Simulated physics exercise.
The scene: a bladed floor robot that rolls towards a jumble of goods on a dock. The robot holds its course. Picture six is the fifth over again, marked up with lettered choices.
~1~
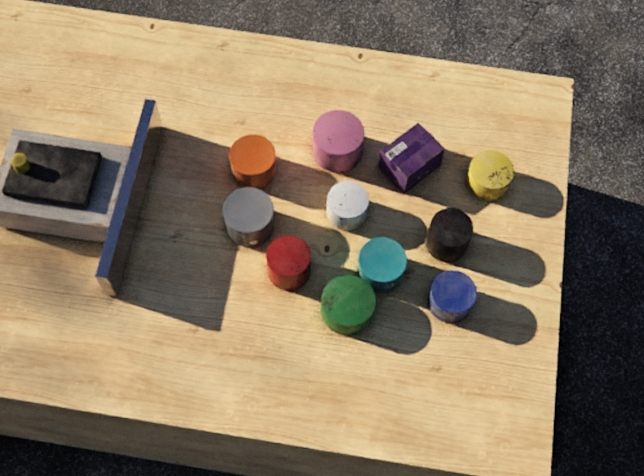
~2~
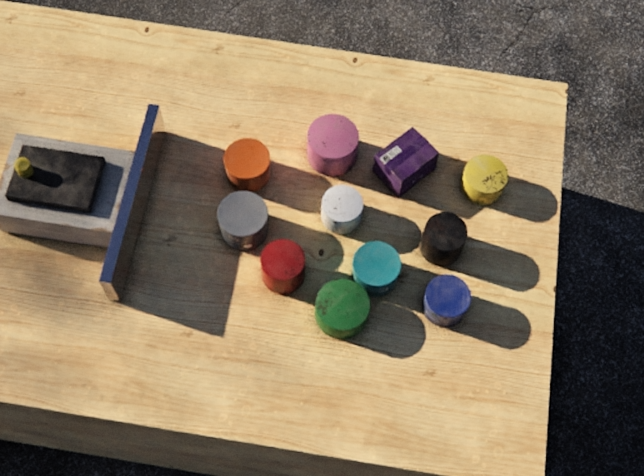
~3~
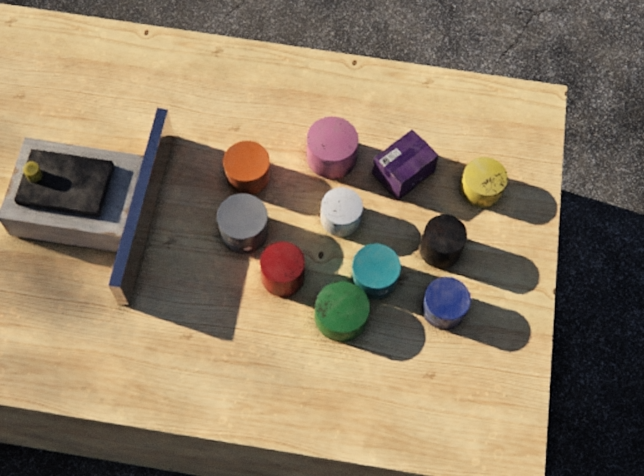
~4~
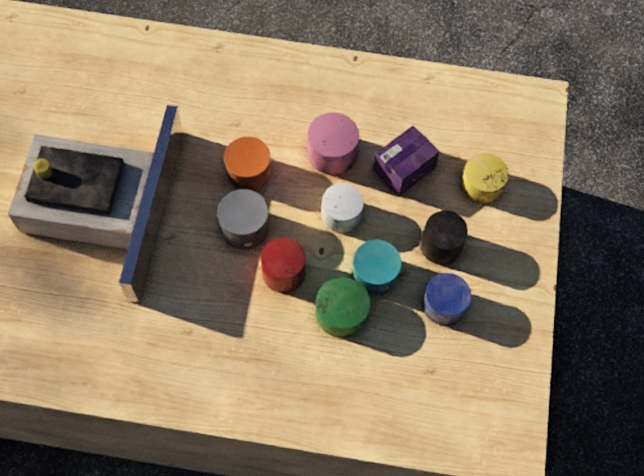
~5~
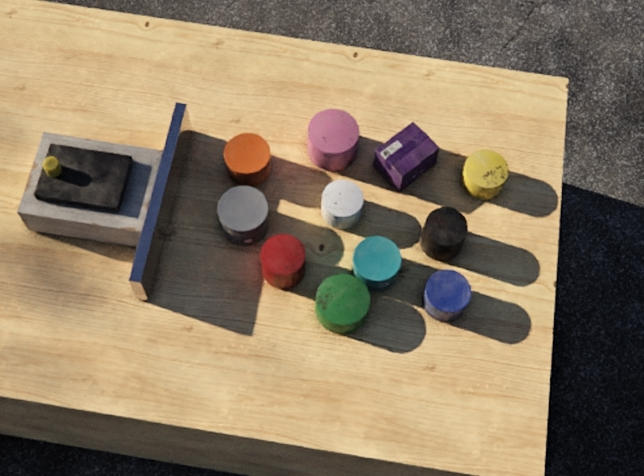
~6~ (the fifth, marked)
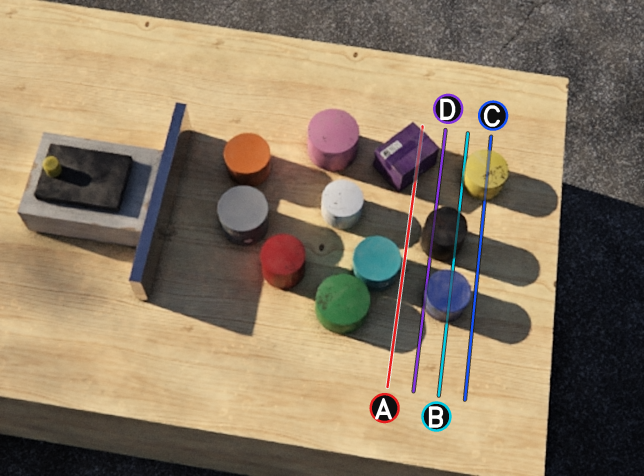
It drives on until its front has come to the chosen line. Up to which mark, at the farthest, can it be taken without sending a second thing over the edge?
The farthest such stop is C.
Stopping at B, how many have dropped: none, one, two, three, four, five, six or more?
In all, none.
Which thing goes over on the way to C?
The black canister.
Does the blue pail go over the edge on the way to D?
No.
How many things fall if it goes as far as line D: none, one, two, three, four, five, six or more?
In all, none.
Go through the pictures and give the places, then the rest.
Orange pail (253, 162); purple box (411, 158); turquoise pail (381, 266), in the first picture.
Robot (62, 179); yellow canister (484, 180), in the second picture.
Robot (72, 183); red canister (283, 269), in the third picture.
Robot (81, 180); blue pail (446, 300), in the fourth picture.
Robot (91, 178); green canister (342, 304); pink canister (333, 141); orange pail (248, 161), in the fifth picture.
On the marked copy, A at (406, 249); B at (454, 256); C at (479, 260); D at (431, 252).
Following C. Soon after the start, robot (206, 196); pink canister (343, 138); red canister (295, 266).
Later, robot (322, 214); black canister (488, 244); blue pail (477, 314).
In the end, robot (412, 228); black canister over the edge; turquoise pail (544, 282); one fallen.
As for the rest, A is within the limit but short; B is within the limit but short; D is within the limit but short.
